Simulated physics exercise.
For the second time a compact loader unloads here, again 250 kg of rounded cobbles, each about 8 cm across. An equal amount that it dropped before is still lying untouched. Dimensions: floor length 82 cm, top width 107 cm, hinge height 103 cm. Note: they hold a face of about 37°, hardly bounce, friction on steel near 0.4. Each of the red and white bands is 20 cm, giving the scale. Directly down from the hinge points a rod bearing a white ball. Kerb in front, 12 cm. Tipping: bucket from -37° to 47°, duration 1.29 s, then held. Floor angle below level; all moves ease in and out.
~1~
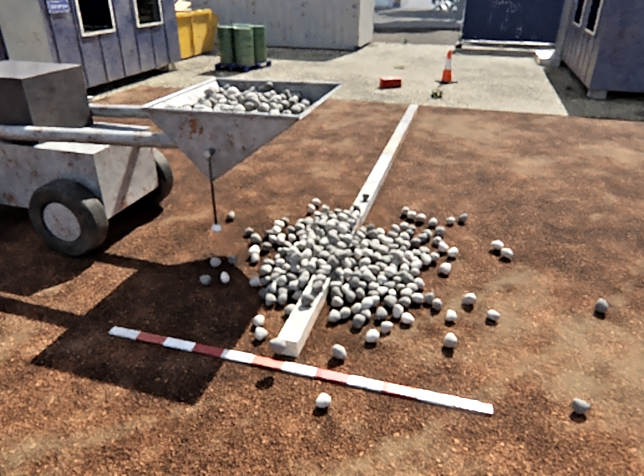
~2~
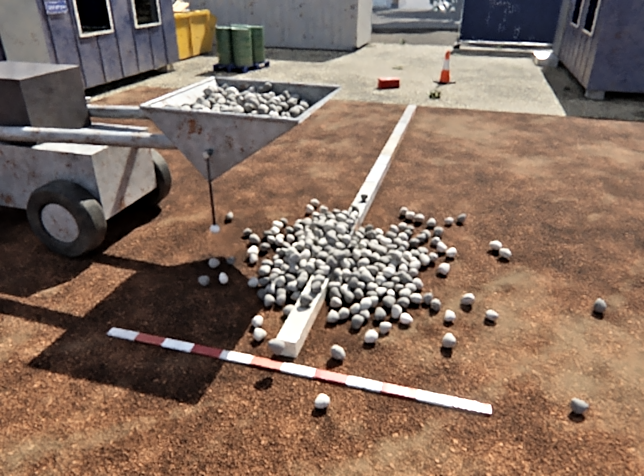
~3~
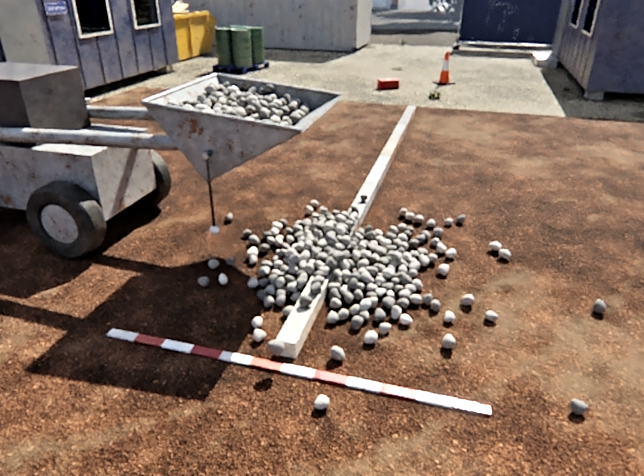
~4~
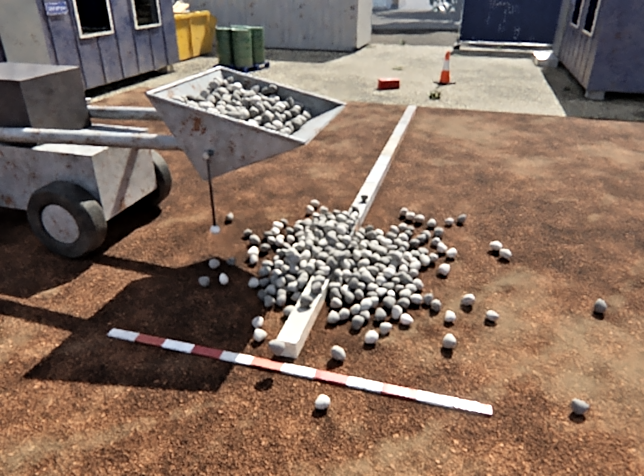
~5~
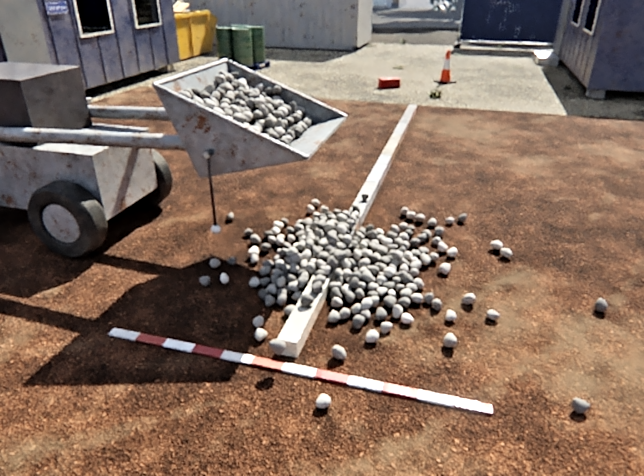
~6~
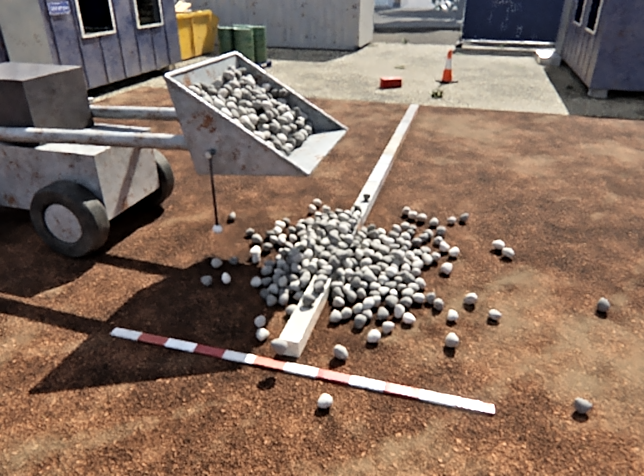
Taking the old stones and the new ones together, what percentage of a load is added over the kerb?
About 33 per cent.
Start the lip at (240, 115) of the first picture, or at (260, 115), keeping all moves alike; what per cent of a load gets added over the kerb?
Near 0 in a hundred, then near 5 in a hundred.
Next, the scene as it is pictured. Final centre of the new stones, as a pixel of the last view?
I'd say close to (316, 247).
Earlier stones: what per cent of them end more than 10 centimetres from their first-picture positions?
Close to 10 in a hundred of them.
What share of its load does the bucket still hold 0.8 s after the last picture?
Close to 30 in a hundred.
Then, 0.4 s after the last picture the floor is at 34°; in per cent of one load, 100 in the bucket, 54 on this side of the kerb, 46 over the kerb; the foremost stones are at (530, 283).
Then, 0.8 s after the last picture the floor is at 47°; in per cent of one load, 29 in the bucket, 119 on this side of the kerb, 52 over the kerb; the foremost stones are at (530, 283).
Then, 1.2 s after the last picture the floor is at 47°; in per cent of one load, 0 in the bucket, 125 on this side of the kerb, 75 over the kerb; the foremost stones are at (530, 283).
Then, 3.8 s after the last picture the floor is at 47°; in per cent of one load, 0 in the bucket, 121 on this side of the kerb, 79 over the kerb; the foremost stones are at (544, 289). Net gain over the kerb, 33.
